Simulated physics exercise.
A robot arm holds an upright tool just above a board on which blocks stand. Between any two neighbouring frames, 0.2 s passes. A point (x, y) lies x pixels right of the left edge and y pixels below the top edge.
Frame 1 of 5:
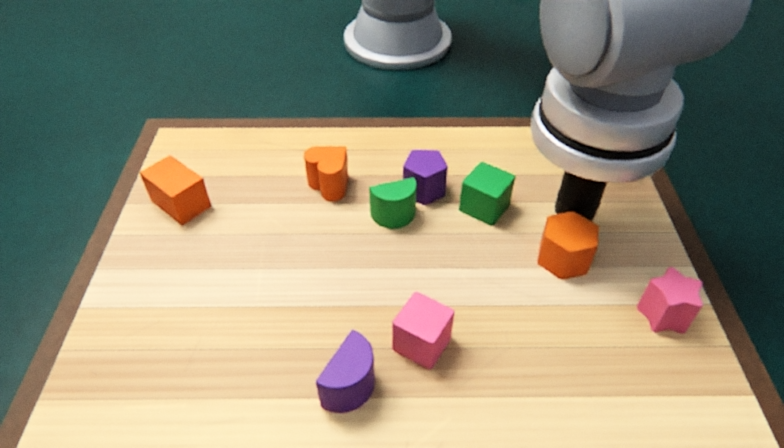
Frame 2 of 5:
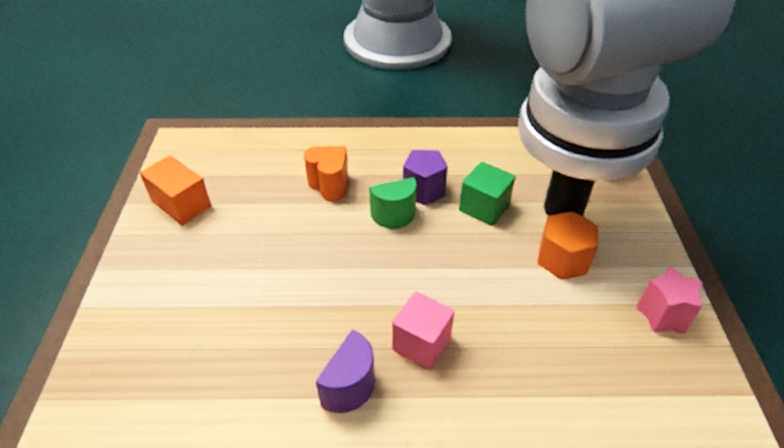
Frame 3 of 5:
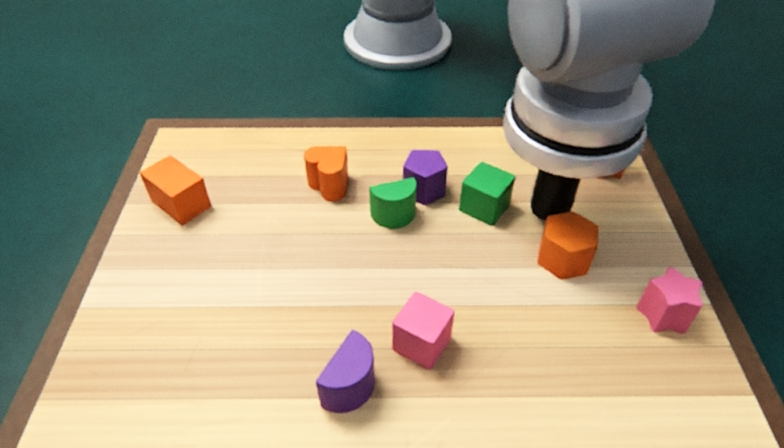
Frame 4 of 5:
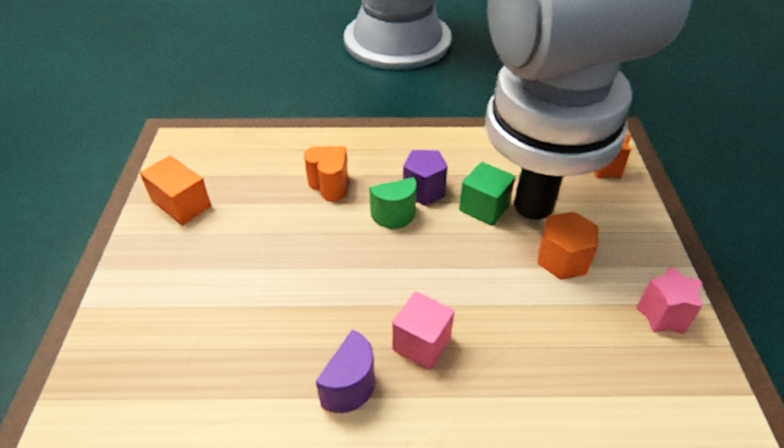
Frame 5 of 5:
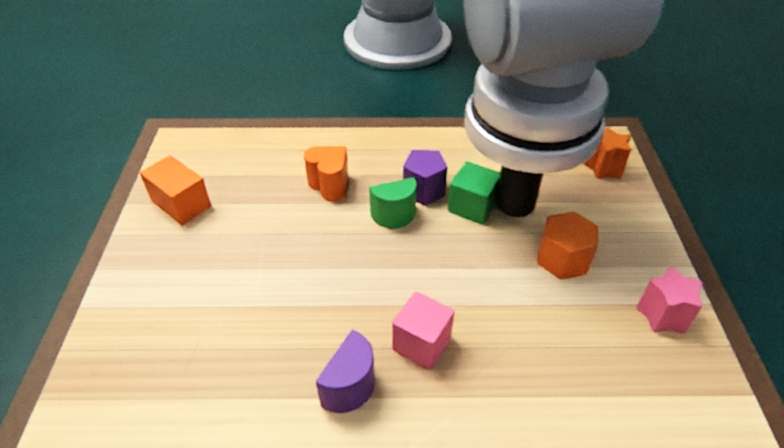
The video shows a robot arm moving its upright black tool leftward across a wooden board of colourful blocks, passing behind an orange block, then pushing the green square block slightly left while the other blocks stay still.
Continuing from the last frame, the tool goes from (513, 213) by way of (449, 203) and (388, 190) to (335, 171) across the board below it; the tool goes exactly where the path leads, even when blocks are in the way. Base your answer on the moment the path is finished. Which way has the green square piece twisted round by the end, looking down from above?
Looking from above, the answer is counterclockwise.
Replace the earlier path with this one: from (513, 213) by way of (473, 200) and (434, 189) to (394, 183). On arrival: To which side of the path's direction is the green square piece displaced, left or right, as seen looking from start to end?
It shifts leftward.
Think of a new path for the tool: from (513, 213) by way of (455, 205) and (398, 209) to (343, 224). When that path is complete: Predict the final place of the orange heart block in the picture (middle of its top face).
Its top centre is at about (301, 149).
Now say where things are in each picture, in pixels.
Tool tip at (574, 212); block tops, orange heart block at (327, 157); green half-round block at (395, 189); purple pentagon at (426, 161); green square piece at (489, 178); orange hexagon at (572, 230), in the first frame.
Tool at (563, 211); blocks unchanged, in the second frame.
Tool at (550, 209); blocks unchanged, in the third frame.
Tool at (534, 207); blocks unchanged, in the fourth frame.
Tool at (515, 204); orange heart block at (327, 157); green half-round block at (395, 189); purple pentagon at (426, 161); green square piece at (477, 178); orange hexagon at (572, 230), in the fifth frame.
The first path, step by step. One third of the way, tool at (448, 194); green half-round block at (370, 194), turned 20° anticlockwise; purple pentagon at (378, 151), turned 50° clockwise; green square piece at (410, 173), turned 20° anticlockwise.
Two thirds of the way, tool at (387, 181); orange heart block at (308, 155); green half-round block at (348, 200), turned 80° anticlockwise; purple pentagon at (356, 142), turned 95° clockwise; green square piece at (348, 169), turned 40° anticlockwise.
At the end, tool at (335, 162); orange heart block at (292, 156), turned 30° clockwise; green half-round block at (348, 200), turned 80° anticlockwise; purple pentagon at (328, 120), turned 160° clockwise; green square piece at (322, 169), turned 90° anticlockwise; orange hexagon in place.
